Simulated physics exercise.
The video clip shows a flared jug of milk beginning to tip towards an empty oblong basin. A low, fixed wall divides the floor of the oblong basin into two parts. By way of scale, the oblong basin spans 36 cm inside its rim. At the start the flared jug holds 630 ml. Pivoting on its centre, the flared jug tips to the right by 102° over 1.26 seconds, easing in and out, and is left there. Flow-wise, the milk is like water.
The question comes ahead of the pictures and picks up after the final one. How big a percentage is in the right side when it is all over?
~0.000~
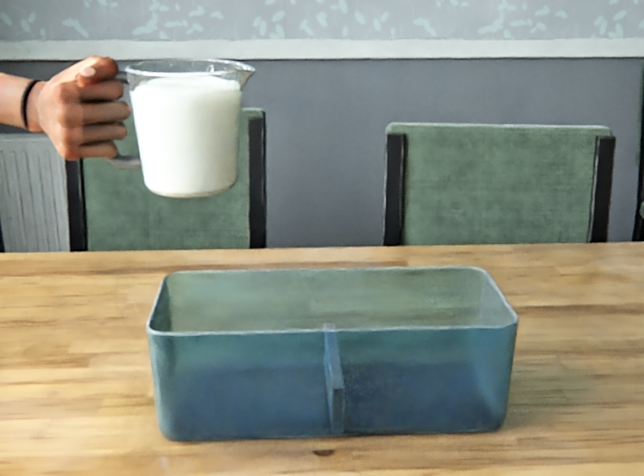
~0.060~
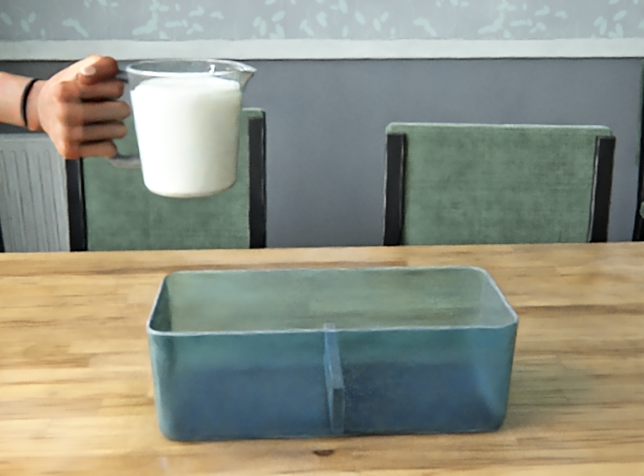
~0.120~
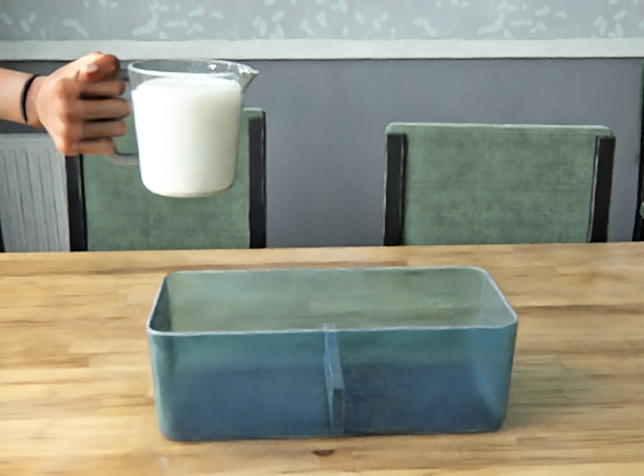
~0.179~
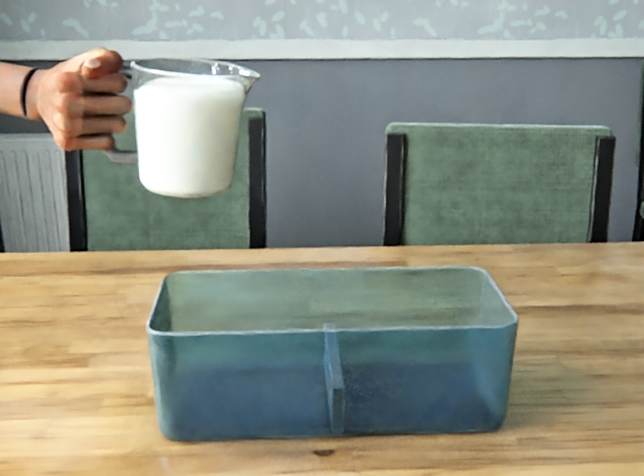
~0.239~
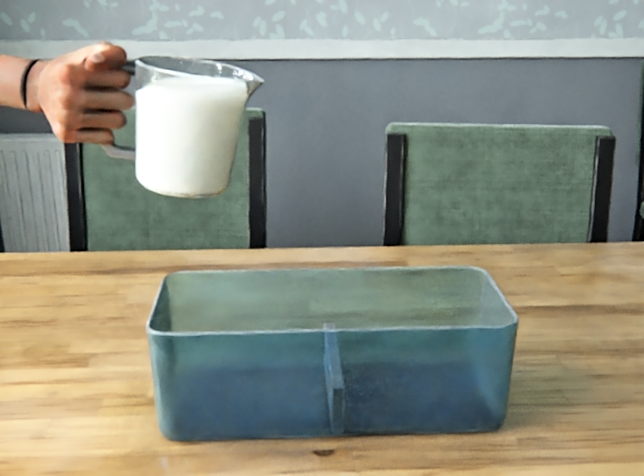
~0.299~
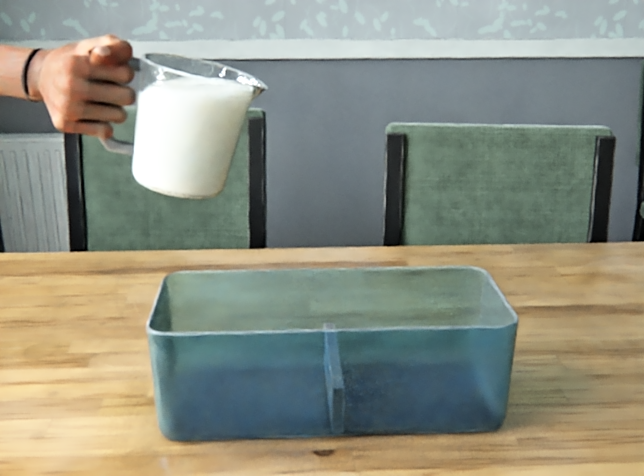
Roughly 69 per cent is in the right side.
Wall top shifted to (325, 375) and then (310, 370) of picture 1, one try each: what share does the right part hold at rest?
One try each: Around 75 percent and then around 90 percent.
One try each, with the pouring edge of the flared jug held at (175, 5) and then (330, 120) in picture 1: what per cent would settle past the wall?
About 5 %, then about 100 %.
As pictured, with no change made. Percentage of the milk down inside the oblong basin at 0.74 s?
Estimate - around 5 in a hundred parts.
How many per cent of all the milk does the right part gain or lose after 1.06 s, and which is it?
Net gain of about 22.
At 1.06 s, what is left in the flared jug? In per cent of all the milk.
Around 24 percent of it.
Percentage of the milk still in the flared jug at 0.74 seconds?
I'd put it near 76 percent.
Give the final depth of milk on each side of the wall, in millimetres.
Roughly 8 mm on the left side and 18 mm on the right side.
By 0.74 s the tilt is 64° and 76 per cent is still to pour, 1 is left of the wall and 4 right of it.
By 1.06 s the tilt is 96° and 24 per cent is still to pour, 5 is left of the wall and 48 right of it.
By 1.39 s the tilt is 102° and 2 per cent is still to pour, 25 is left of the wall and 69 right of it.
By 1.76 s the tilt is 102° and 0 per cent is still to pour, 29 is left of the wall and 69 right of it.
At rest 29 per cent lies left of the wall, 69 right of it and 1 outside.
